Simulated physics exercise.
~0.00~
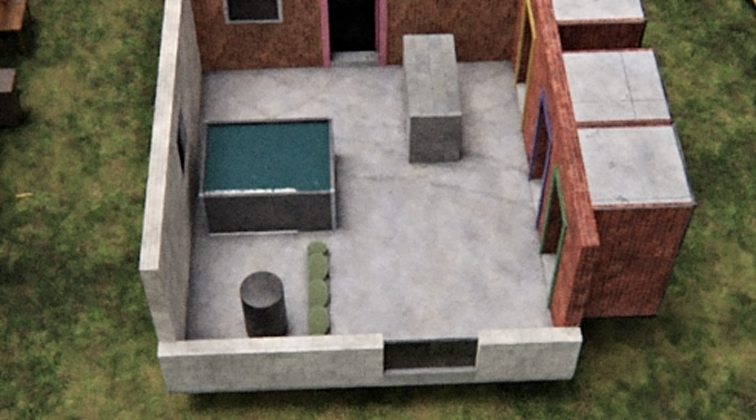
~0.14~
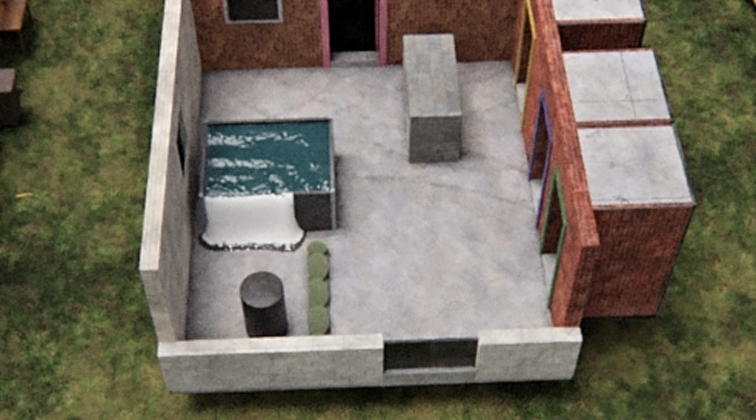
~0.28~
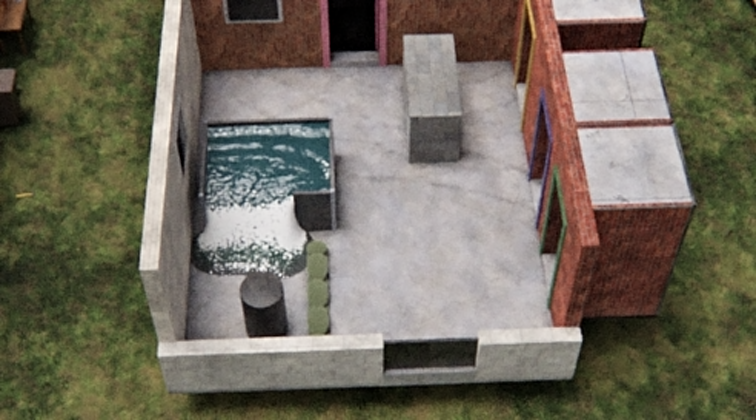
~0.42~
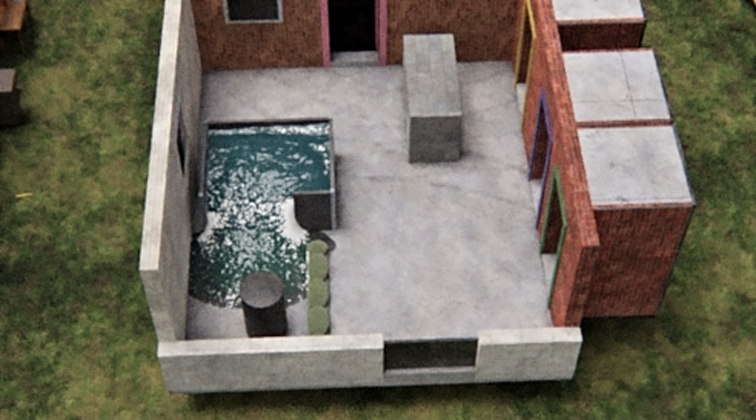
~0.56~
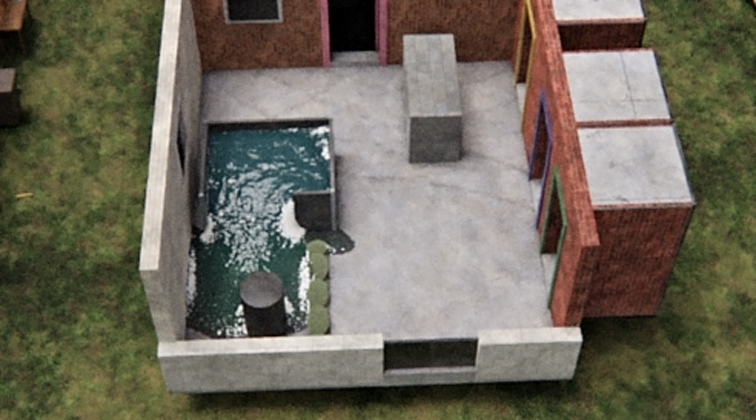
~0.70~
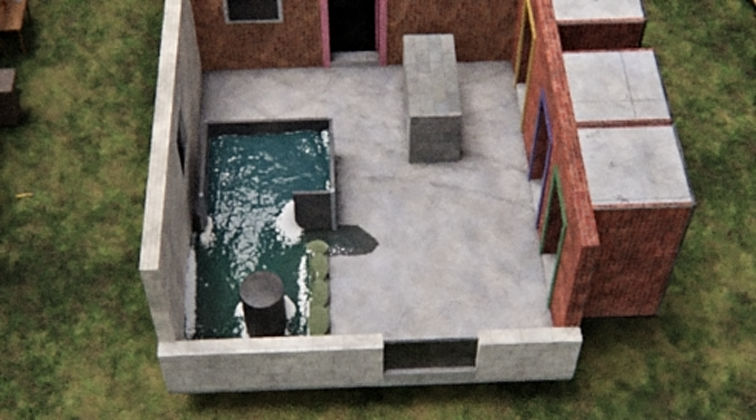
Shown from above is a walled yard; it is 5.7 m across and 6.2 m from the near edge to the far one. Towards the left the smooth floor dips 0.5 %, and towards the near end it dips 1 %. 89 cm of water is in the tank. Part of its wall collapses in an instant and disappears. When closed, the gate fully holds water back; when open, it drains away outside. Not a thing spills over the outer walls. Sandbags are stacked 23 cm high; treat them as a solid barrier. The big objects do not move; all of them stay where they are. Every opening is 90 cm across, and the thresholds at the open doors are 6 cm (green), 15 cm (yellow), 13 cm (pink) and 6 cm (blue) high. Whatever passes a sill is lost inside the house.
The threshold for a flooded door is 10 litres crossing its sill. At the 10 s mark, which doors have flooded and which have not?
The green door has flooded; the yellow door has not; the pink door has not; the blue door has flooded.
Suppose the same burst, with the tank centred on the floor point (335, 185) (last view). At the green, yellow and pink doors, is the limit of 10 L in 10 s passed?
Lab note: Green door limit exceeded; yellow door limit not exceeded; pink door limit not exceeded.
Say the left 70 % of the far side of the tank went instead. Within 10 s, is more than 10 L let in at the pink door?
In that case, pink door: More than that.
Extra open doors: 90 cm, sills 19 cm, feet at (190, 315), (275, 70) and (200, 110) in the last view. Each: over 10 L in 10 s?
In sequence the answers are more than that, less than that and less than that.
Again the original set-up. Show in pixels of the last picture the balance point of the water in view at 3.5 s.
At roughly (298, 268).
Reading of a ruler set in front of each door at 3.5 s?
Depth readings (cm): Green = 21; yellow = 0; pink = 0; blue = 4.
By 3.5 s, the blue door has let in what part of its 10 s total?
0 per cent, roughly.
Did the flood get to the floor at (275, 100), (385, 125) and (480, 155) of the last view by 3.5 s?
First spot not yet wet, second not yet wet, third not yet wet.
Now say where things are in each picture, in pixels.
Still water, 89 cm deep, in the tank at (268, 159), in the first frame.
The front is at (203, 236), 0.8 m from the gap at (251, 219); 0.4 m2 of floor is under water; 89 cm left at the back of the tank, in the second frame.
The front is at (303, 262), 1.1 m from the gap at (251, 220); 1.3 m2 of floor is under water; 81 cm left at the back of the tank, in the third frame.
The front is at a hidden place, 1.6 m from the gap at (252, 221); 2.5 m2 of floor is under water; 78 cm left at the back of the tank, in the fourth frame.
Water pours out at (252, 221) and has run 2.1 m, to (237, 339); typically 14 cm deep outside, 75 cm at the tank's back, in the fifth frame.
Water pours out at (252, 221) and has run 2.6 m, to a hidden place; typically 14 cm deep outside, 68 cm at the tank's back, in the sixth frame.
After 1.4 s water covers 20 % of the floor and is deepest (76 cm) near (196, 368); green door not reached, yellow door not reached, pink door not reached, blue door not reached.
After 2.2 s water covers 30 % of the floor and is deepest (58 cm) near (208, 367); green door not reached, yellow door not reached, pink door not reached, blue door not reached.
After 3.5 s water covers 55 % of the floor and is deepest (34 cm) near (191, 251); green door 21 cm at the sill, 19 L in, yellow door not reached, pink door not reached, blue door not reached.
After 6.0 s water covers 75 % of the floor and is deepest (24 cm) near (190, 279); green door 12 cm at the sill, 94 L in, yellow door 5 cm at the sill, 0 L in, pink door 2 cm at the sill, 0 L in, blue door 10 cm at the sill, 27 L in.
After 10.0 s water covers 90 % of the floor and is deepest (20 cm) near (184, 368); green door 5 cm at the sill, 113 L in, yellow door 6 cm at the sill, 0 L in, pink door 4 cm at the sill, 0 L in, blue door 5 cm at the sill, 32 L in.
